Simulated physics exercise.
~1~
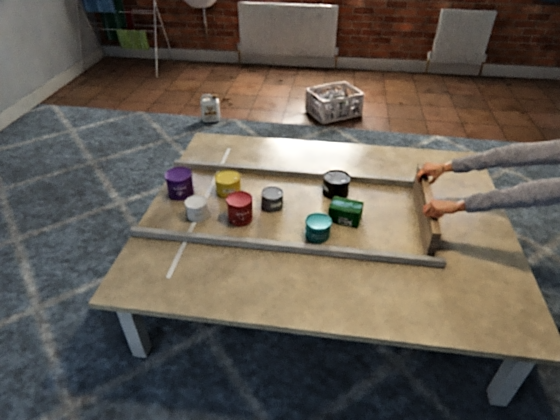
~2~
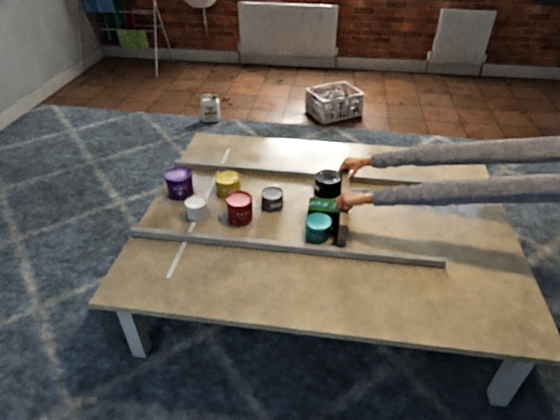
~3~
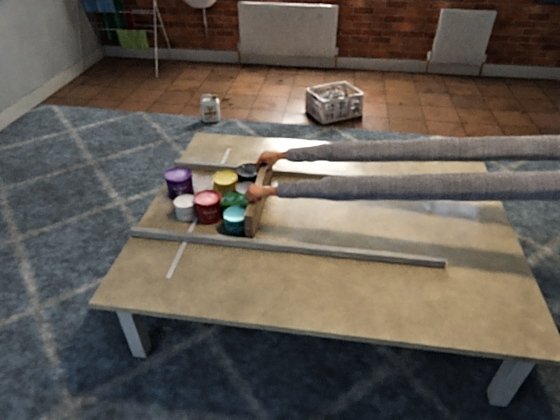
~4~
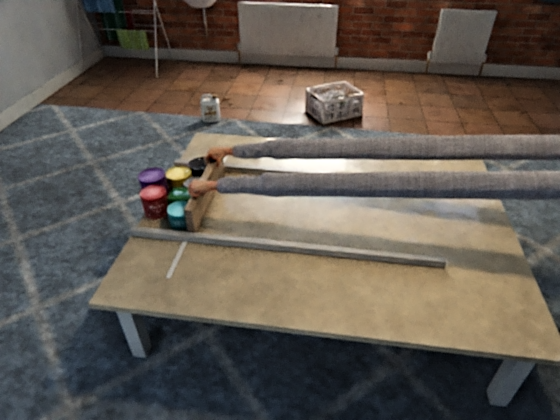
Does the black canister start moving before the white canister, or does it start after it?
The black canister starts moving first, shifting left as the plank reaches the nearest cans, while the white canister stays still until the cluster is pushed farther left.
The footage shows two hands pushing an upright plank leftward across a low table, gathering colourful cans between two rails into a tight cluster. The plank stops near the tape mark with the cans crowded at the left edge and the white one gone from the tabletop.
